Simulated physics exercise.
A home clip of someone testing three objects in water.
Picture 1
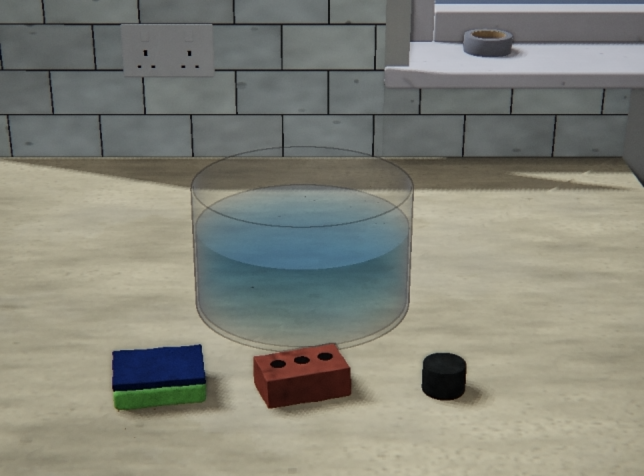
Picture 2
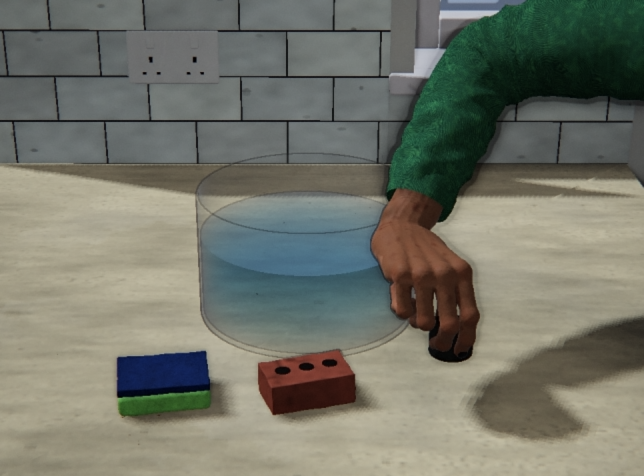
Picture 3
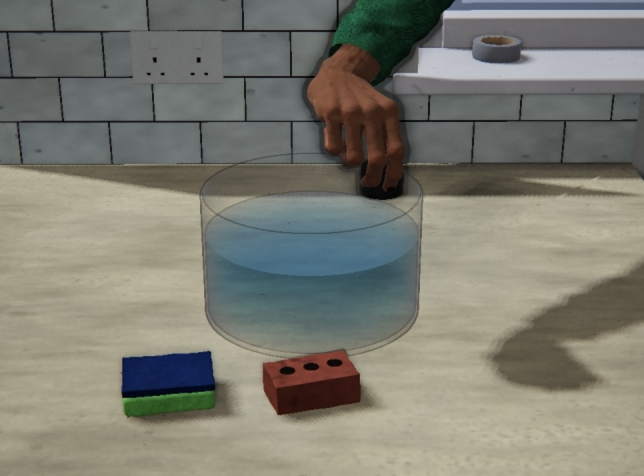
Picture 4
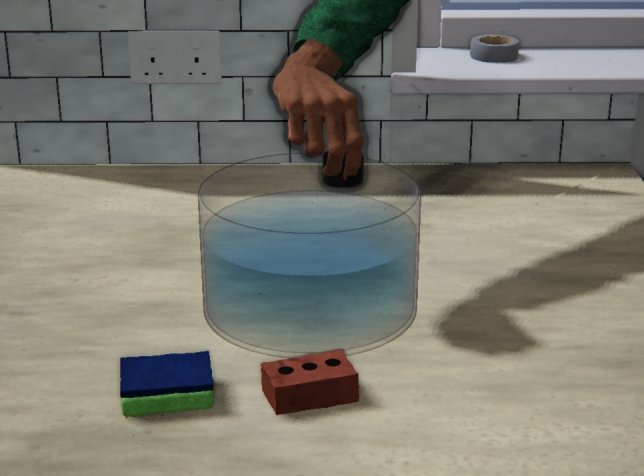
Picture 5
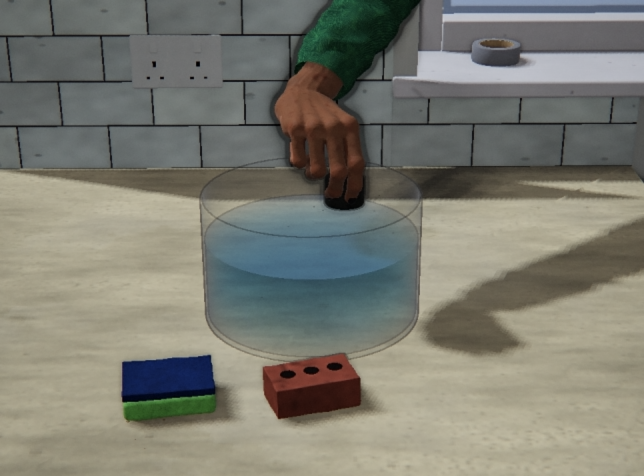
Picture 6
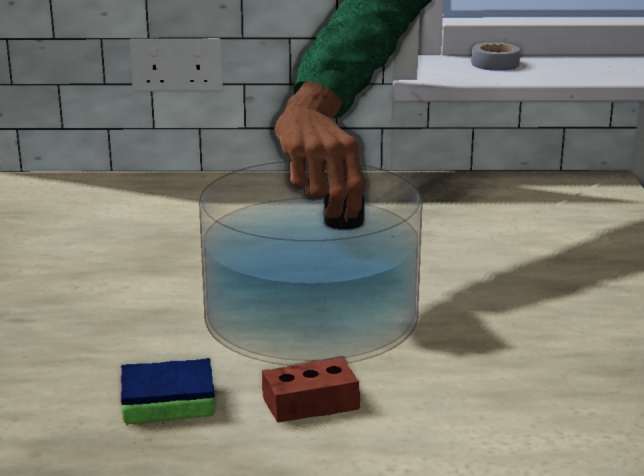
A hand picks up a small black cylinder and lowers it into the basin above the water.
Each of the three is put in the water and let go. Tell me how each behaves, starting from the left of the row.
The left one bobs on top, the middle one ends on the bottom, the right one ends on the bottom.
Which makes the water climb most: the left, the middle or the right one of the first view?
It is the one in the middle.
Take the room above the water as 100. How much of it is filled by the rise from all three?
I make it 12 per cent.
Next, the iron weight sinks.
After that, the piece of brick sinks.
Finally, the sponge rides on the surface; afloat, sponge.
